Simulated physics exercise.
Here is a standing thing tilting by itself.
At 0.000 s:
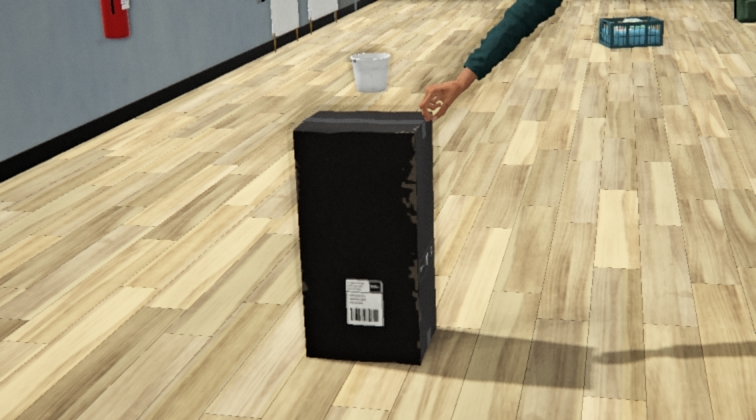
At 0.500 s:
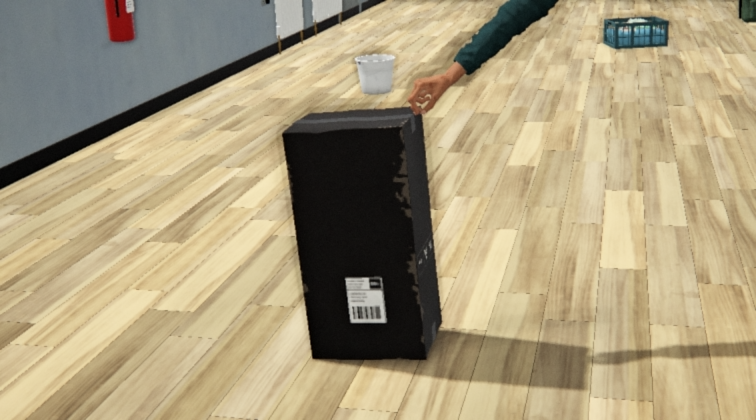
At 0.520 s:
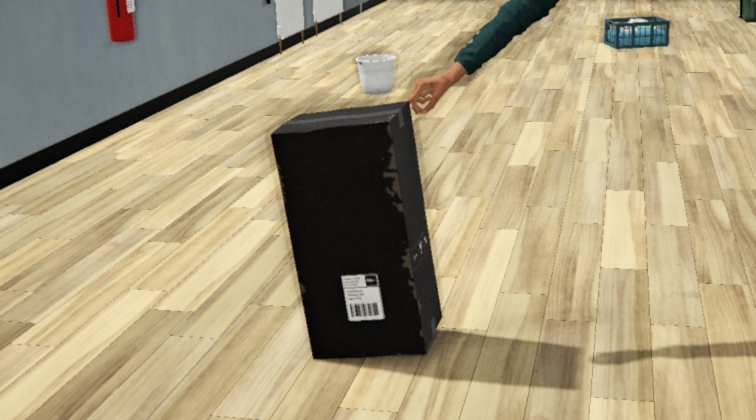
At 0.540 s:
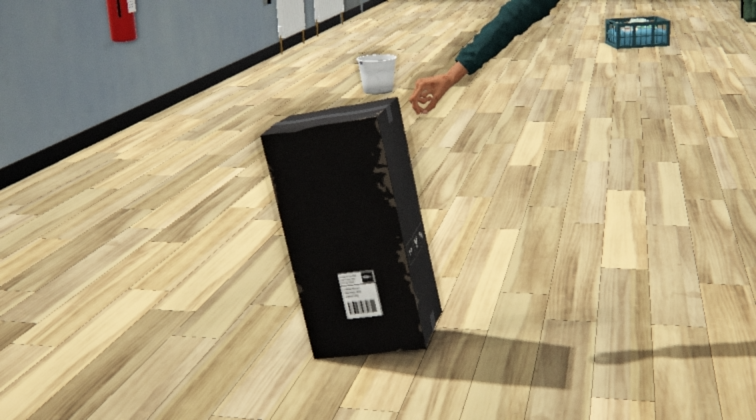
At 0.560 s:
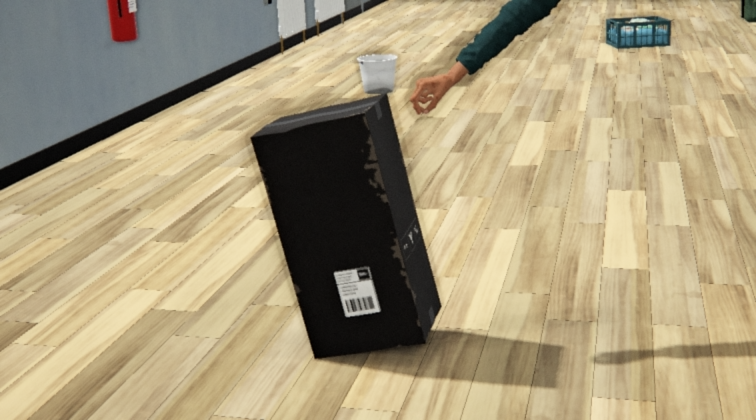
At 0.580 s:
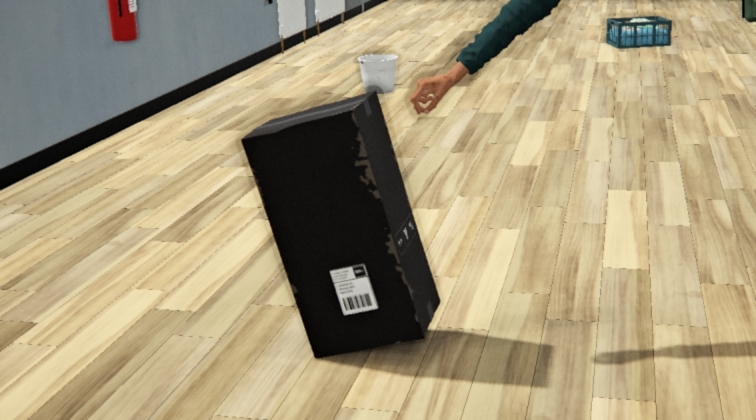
We see a tall black parcel standing upright on a wooden floor, with a hand at its top right edge; the parcel then leans steadily to the left, moving away from the hand, which stays nearly still.
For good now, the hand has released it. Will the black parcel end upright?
Well, the black parcel simply overturns.
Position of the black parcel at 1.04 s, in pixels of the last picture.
At about (221, 272).
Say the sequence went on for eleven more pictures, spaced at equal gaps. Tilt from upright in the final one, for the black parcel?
The tilt from upright would be 40°.
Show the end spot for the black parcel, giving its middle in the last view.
Its middle settles around (214, 282) in the last picture.
After 0.74 s, black parcel 34° off upright near (305, 222).
After 0.90 s, black parcel 55° off upright near (262, 234).
After 1.04 s, black parcel on its side near (221, 272).
At rest (1.7 s), the black parcel topples, near (214, 282).
